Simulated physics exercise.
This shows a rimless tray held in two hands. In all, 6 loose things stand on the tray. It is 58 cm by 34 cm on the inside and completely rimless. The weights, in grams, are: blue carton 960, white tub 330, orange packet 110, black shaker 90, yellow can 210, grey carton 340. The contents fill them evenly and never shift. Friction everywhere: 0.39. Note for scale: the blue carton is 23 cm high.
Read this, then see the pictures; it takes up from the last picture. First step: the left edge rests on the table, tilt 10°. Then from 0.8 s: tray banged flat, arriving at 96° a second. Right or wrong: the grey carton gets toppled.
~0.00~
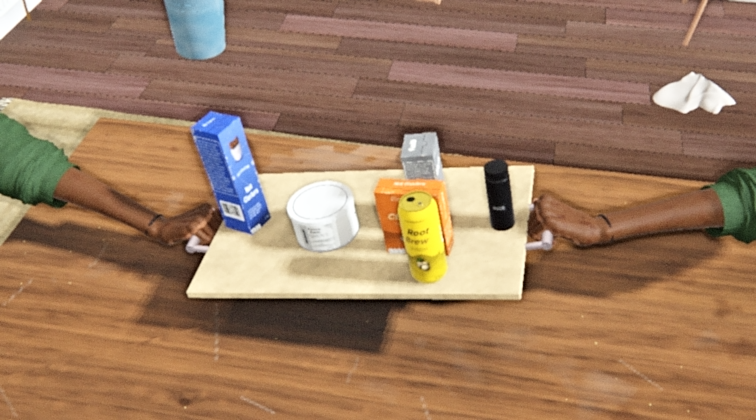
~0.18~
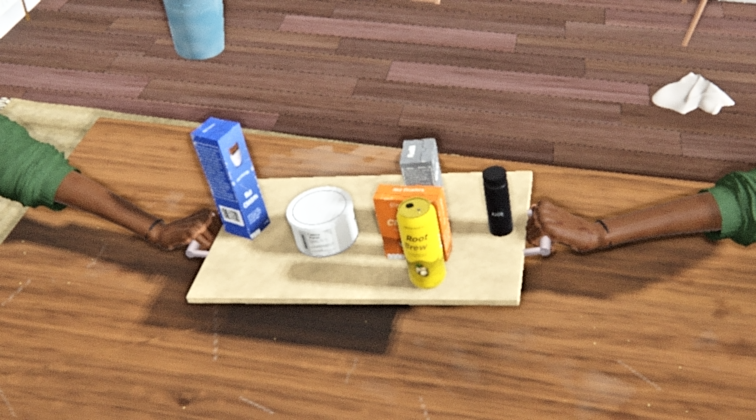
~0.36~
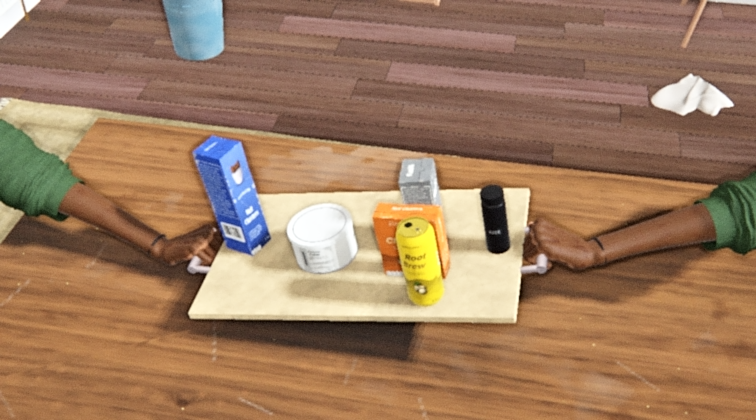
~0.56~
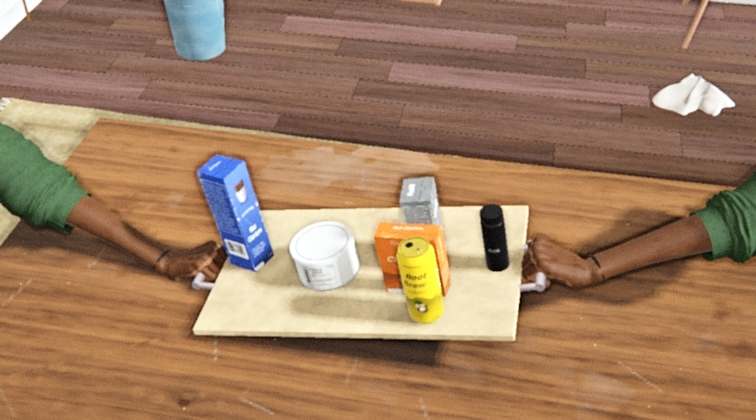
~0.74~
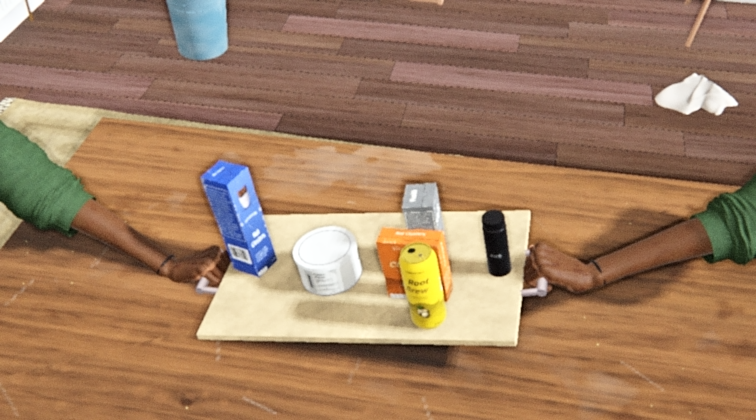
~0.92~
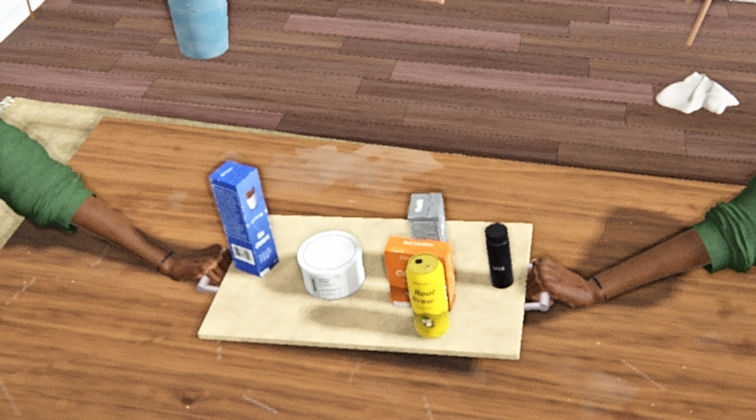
Right.
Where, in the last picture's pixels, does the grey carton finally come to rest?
Close to (504, 266).
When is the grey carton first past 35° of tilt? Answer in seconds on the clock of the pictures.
Around 1.3 s on the clock.
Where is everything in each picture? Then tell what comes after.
The first frame shows left edge 11 cm above the table; grey carton (426, 183); blue carton (232, 175).
The second frame shows left edge 10 cm above the table; orange packet (414, 224); black shaker (498, 202).
The third frame shows left edge 6 cm above the table; yellow can (420, 263); blue carton (233, 197).
The fourth frame shows left edge 1 cm above the table; white tub (326, 256); orange packet (413, 260).
The fifth frame shows left edge on the table, tray at 10°; black shaker (497, 244); yellow can (423, 287).
The sixth frame shows left edge on the table, tray at 7°; grey carton (430, 240); blue carton (245, 221).
By 1.22 s, tray flat on the table; grey carton rocked 23° off its seat near (457, 259); black shaker rocked 34° off its seat.
By 1.52 s, tray flat on the table; black shaker now off the tray; grey carton on its side near (497, 273).
When it is over (3.2 s), off the tray and tipped over, black shaker; lying over on the tray, grey carton; the other 4 within 5 cm of the start. In the last view, grey carton near (504, 266).
